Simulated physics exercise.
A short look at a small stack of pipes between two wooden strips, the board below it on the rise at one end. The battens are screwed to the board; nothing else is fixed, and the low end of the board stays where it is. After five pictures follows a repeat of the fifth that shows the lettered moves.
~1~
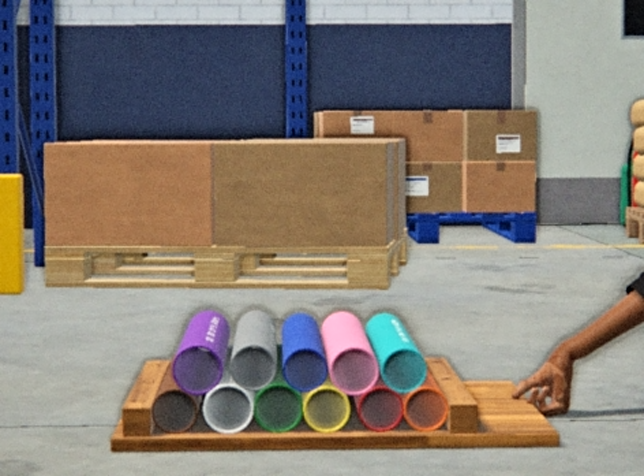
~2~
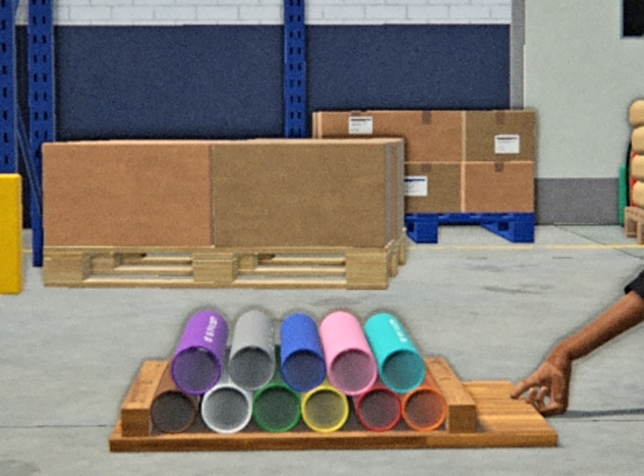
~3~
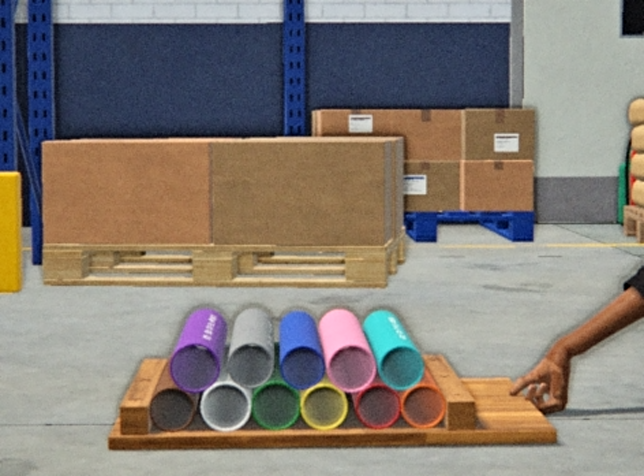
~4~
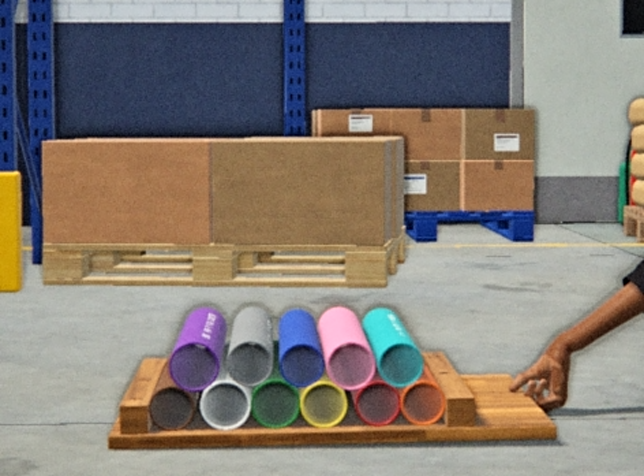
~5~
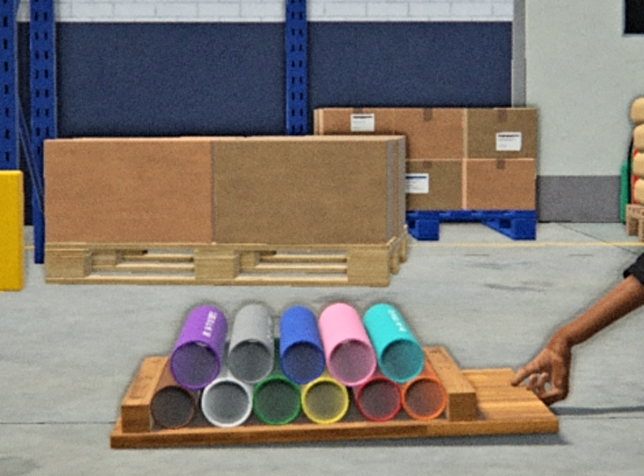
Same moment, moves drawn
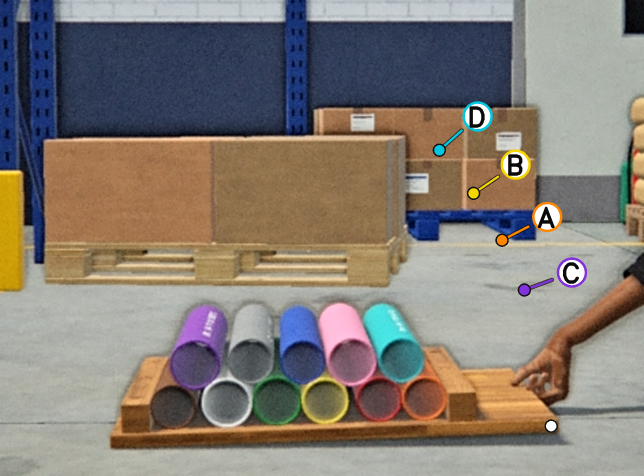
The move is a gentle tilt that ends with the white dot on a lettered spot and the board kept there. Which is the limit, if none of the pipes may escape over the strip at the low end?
No higher than C.
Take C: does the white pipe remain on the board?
The white pipe: Yes.
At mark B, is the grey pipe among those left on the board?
No.
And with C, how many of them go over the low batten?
At C the number is none.
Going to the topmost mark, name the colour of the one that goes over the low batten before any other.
The purple one.
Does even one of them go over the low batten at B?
Yes.
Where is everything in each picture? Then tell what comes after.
White pipe (229, 409); green pipe (278, 408); yellow pipe (327, 410), in the first frame.
Yellow pipe (325, 410); red pipe (379, 409), in the second frame.
Board (328, 397); red pipe (379, 406); orange pipe (423, 407); grey pipe (251, 366), in the third frame.
Board (328, 395); brown pipe (172, 409); white pipe (226, 405), in the fourth frame.
Board (329, 392); brown pipe (173, 407); white pipe (227, 403), in the fifth frame.
On the copy, A at (502, 240); B at (474, 194); C at (524, 290); D at (440, 150); the white dot at (551, 426).
On C. First, board at 14°.
Then, board at 20°.
Finally, board at 20°, none over the low batten.
By contrast, A one over the low batten (purple); B five over the low batten; D five over the low batten.
